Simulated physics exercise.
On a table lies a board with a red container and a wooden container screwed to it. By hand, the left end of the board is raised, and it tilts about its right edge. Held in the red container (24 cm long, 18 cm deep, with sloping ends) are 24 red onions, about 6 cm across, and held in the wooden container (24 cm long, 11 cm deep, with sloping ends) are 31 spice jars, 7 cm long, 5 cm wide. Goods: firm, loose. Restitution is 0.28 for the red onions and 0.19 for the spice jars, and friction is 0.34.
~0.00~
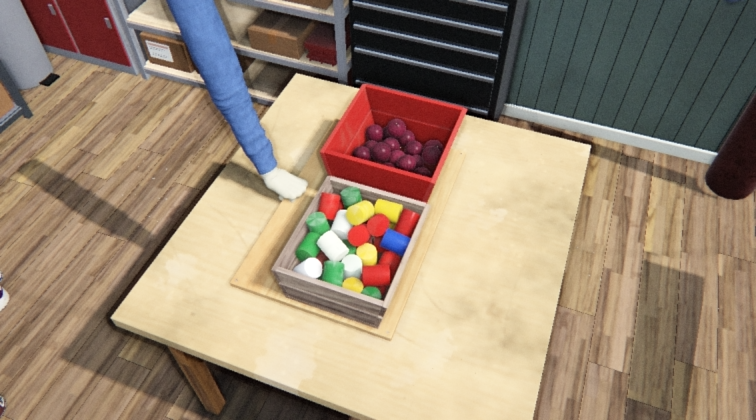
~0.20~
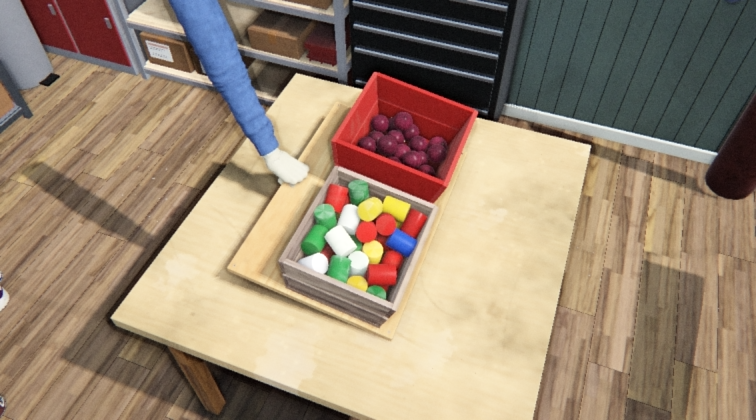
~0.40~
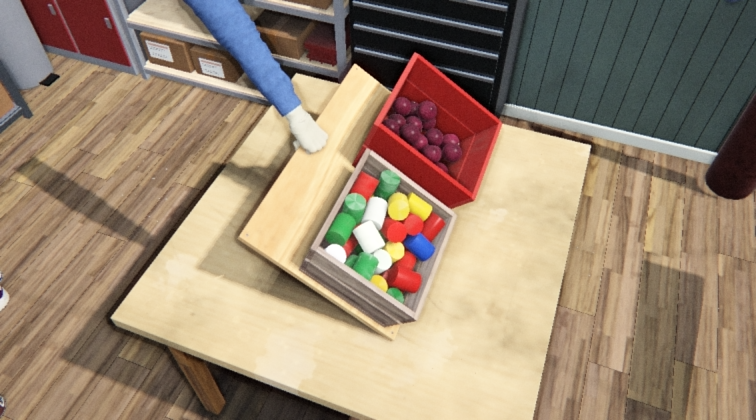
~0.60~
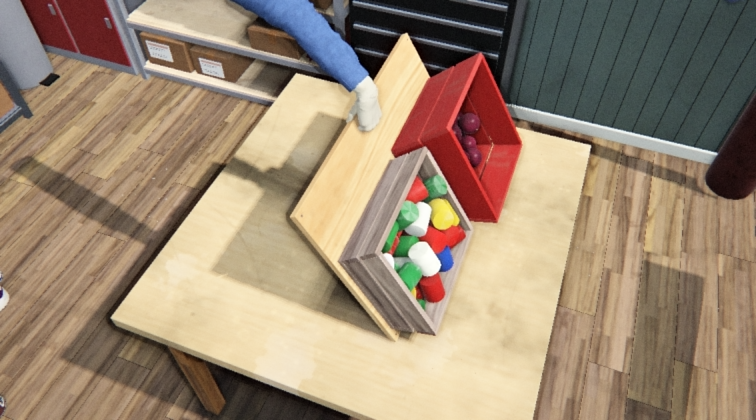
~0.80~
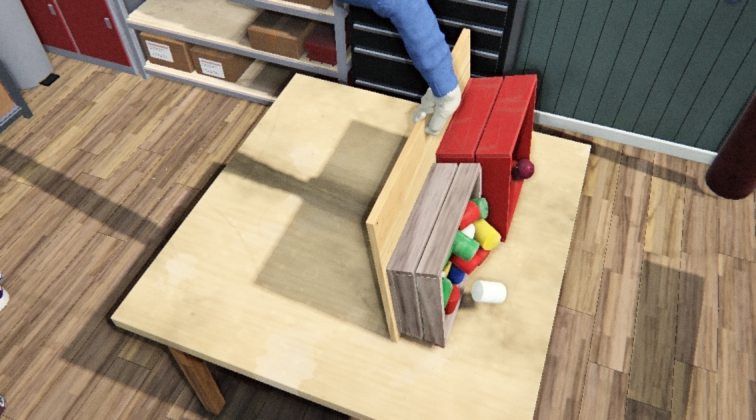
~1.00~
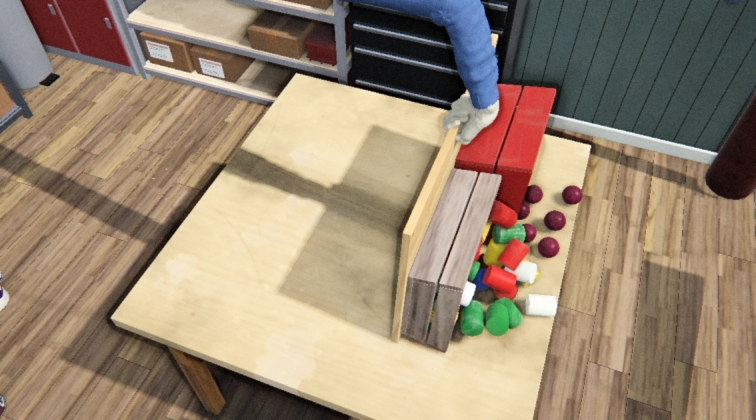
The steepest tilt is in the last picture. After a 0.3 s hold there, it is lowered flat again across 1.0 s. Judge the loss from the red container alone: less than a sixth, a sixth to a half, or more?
It is left with under half of the pieces.
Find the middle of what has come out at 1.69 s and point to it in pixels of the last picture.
Estimated centre: About (574, 282).
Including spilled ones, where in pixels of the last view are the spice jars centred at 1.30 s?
Roughly at (518, 310).
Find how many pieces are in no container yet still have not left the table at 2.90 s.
My count comes to close to 20.
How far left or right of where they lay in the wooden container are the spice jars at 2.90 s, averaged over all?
Mean shift: Around 60 cm, to the right.
After 1.30 s, tilt 92°; the red container is down by 17 of 24 and the wooden container is down by 24 of 31.
After 1.69 s, tilt 61°; the red container is down by 24 of 24 and the wooden container is down by 29 of 31.
After 2.22 s, tilt 2°; the red container is down by 24 of 24 and the wooden container is down by 29 of 31.
Final count (at 2.90 s), the red container is down by 24 of 24 and the wooden container is down by 29 of 31. Asked share, 24 of 24, 100 per cent.
